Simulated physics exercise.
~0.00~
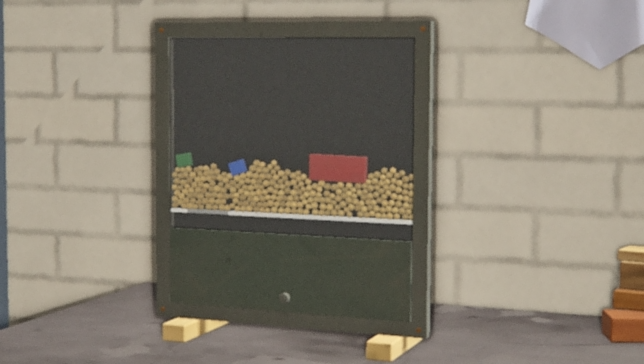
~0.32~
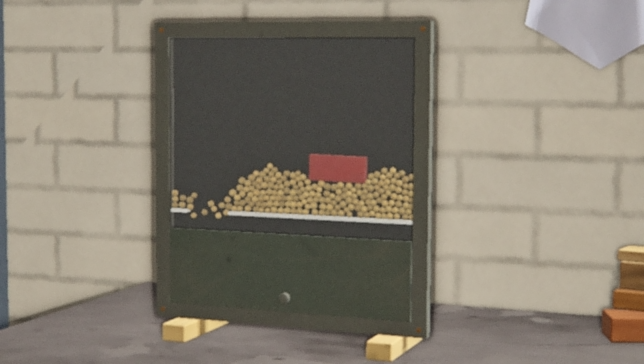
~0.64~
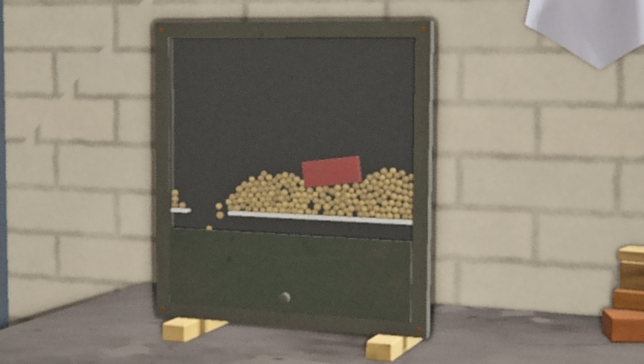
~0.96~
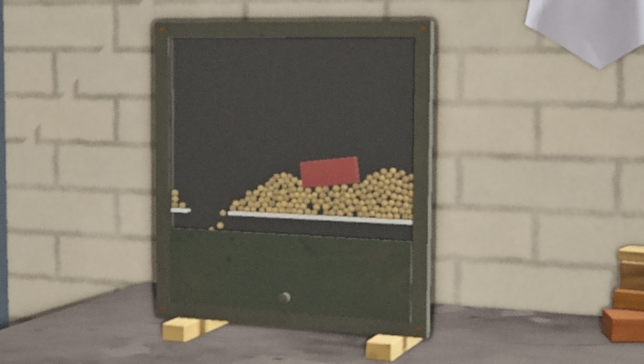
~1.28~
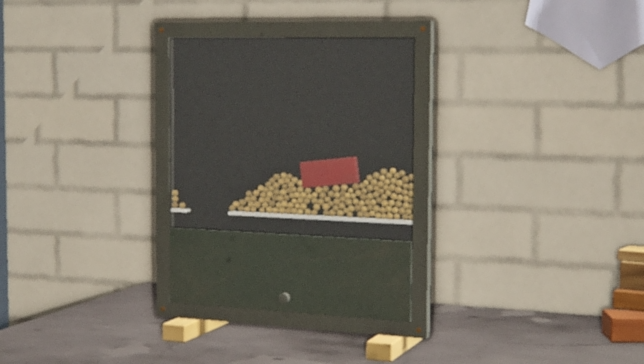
We see pale beads and green, blue and red blocks in an upright case as beads drain through a gap on the left. The green and blue blocks disappear, then the red block shifts slightly left and tilts, ending atop the remaining beads.
